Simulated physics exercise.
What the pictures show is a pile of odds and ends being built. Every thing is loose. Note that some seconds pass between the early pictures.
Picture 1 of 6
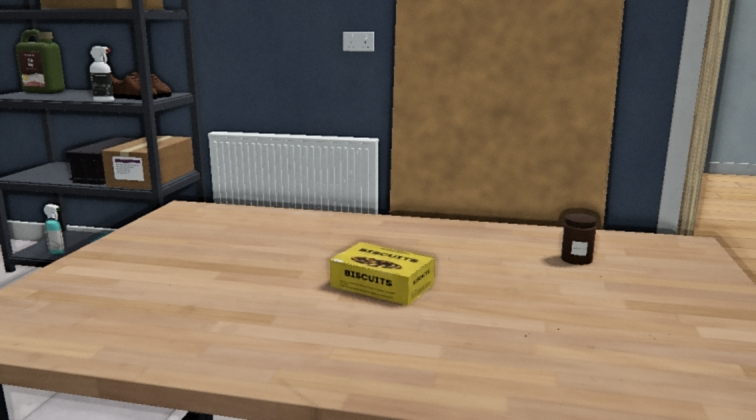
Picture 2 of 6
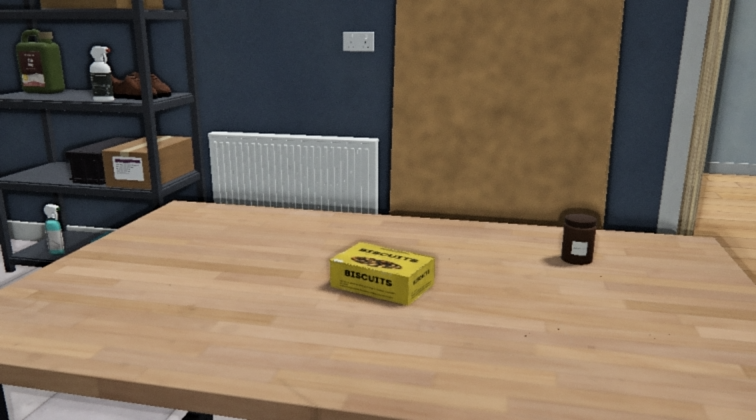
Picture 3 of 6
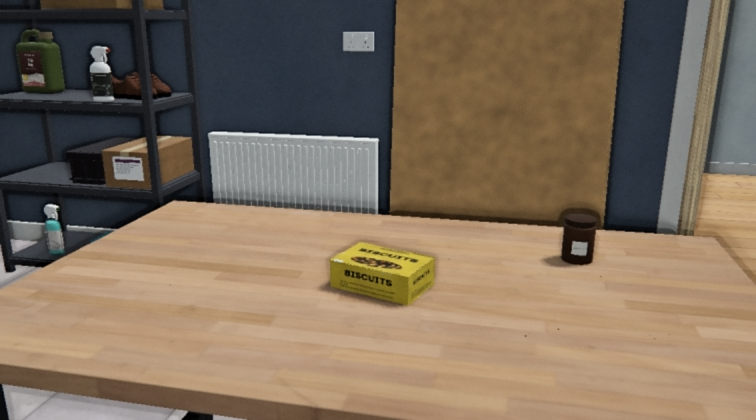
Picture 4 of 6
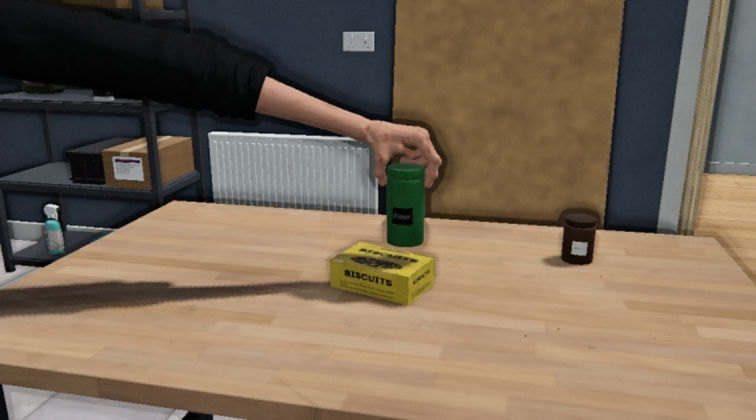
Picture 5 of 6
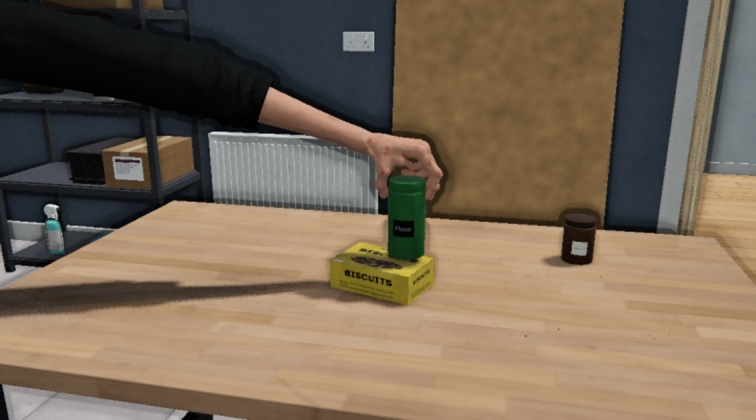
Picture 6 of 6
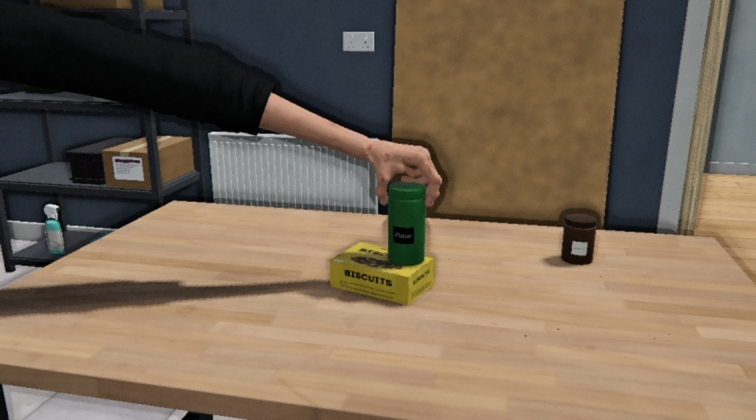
A yellow biscuit box sits near the middle of a pale wooden table, seen from slightly above by a still camera in a room with dark blue walls. A dark brown jar stands to the right, with shelves, a white radiator and a brown board behind. After a motionless stretch, a black-sleeved arm reaches in from the left, lowering a green jar onto the box's right side, its hand still on top.
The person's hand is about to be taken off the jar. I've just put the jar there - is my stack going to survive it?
Yes, your stack survives.
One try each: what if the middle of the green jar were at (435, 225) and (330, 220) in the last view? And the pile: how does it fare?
Try one: Collapse. Try two: Collapse.
Then, 0.70 s on from there, no change.
Then, 1.60 s on from there, green jar resting near (407, 224).
In the end, all 3 unmoved. At the end, from the last picture's camera, green jar near (407, 224). The pile holds.
